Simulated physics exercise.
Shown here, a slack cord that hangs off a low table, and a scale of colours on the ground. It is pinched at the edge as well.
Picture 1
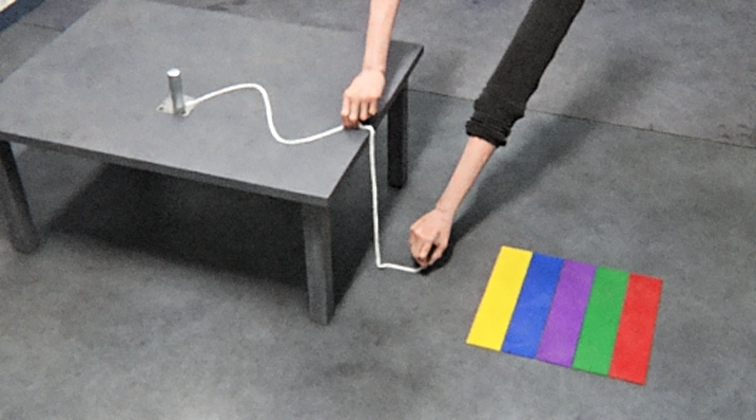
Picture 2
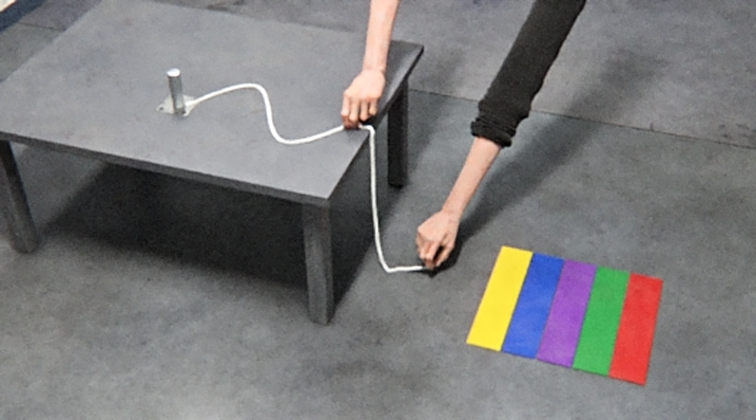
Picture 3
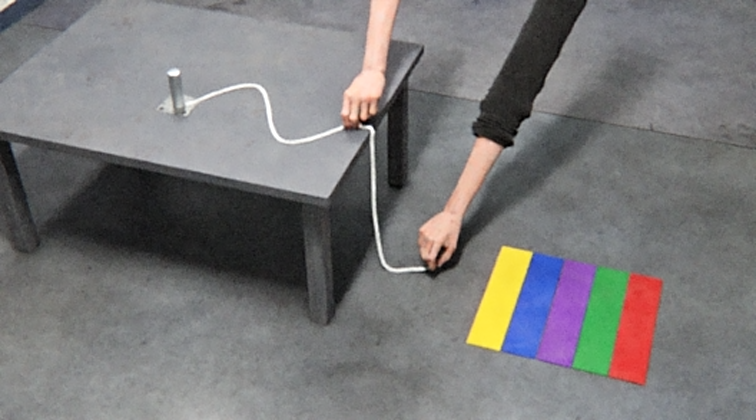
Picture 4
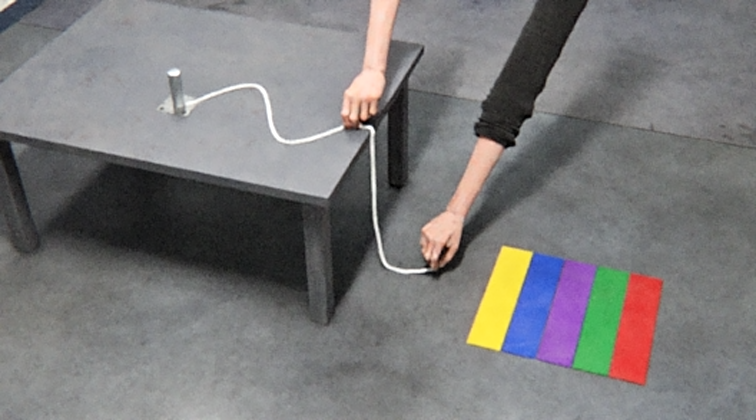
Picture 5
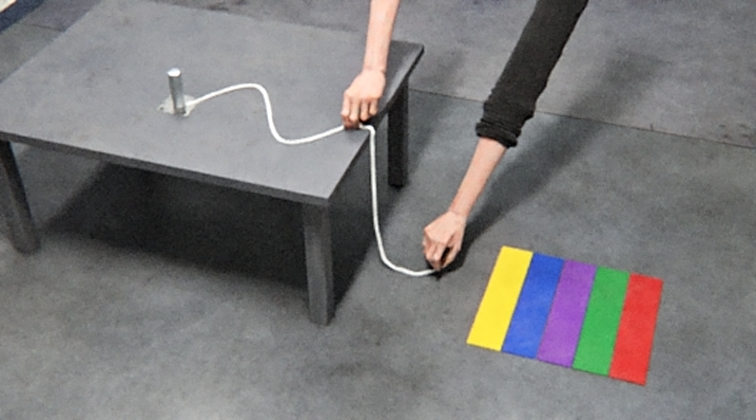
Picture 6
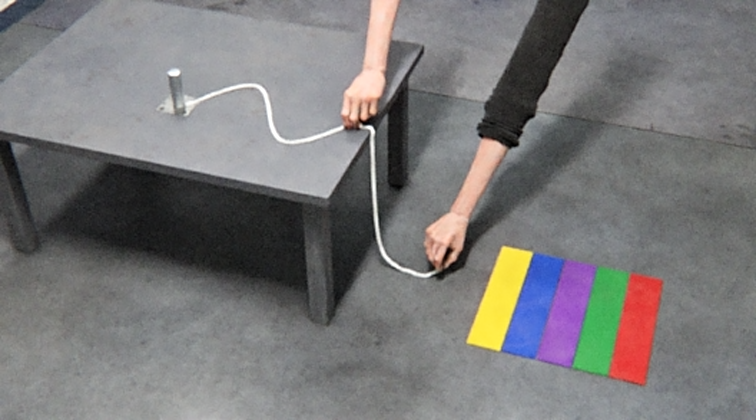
A hand on the floor draws a white cord's end slightly right while another pinches it at the table edge.
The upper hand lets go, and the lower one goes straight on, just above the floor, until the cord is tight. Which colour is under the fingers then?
It gets as far as the red strip.
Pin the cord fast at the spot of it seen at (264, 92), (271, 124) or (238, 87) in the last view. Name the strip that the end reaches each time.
In that order: Green; purple; green.
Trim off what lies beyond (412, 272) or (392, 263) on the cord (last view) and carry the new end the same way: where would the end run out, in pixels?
The places are (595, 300) and (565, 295).
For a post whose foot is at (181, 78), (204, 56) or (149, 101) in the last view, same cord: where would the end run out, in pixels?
The places are (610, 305), (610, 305) and (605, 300).
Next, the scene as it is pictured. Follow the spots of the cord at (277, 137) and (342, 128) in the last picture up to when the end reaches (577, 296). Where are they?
Near (355, 133) and (383, 188).
Soon after, end near (577, 296); over purple.
Then, end near (618, 305); over green.
At full stretch, end near (641, 310); over red. The red one.
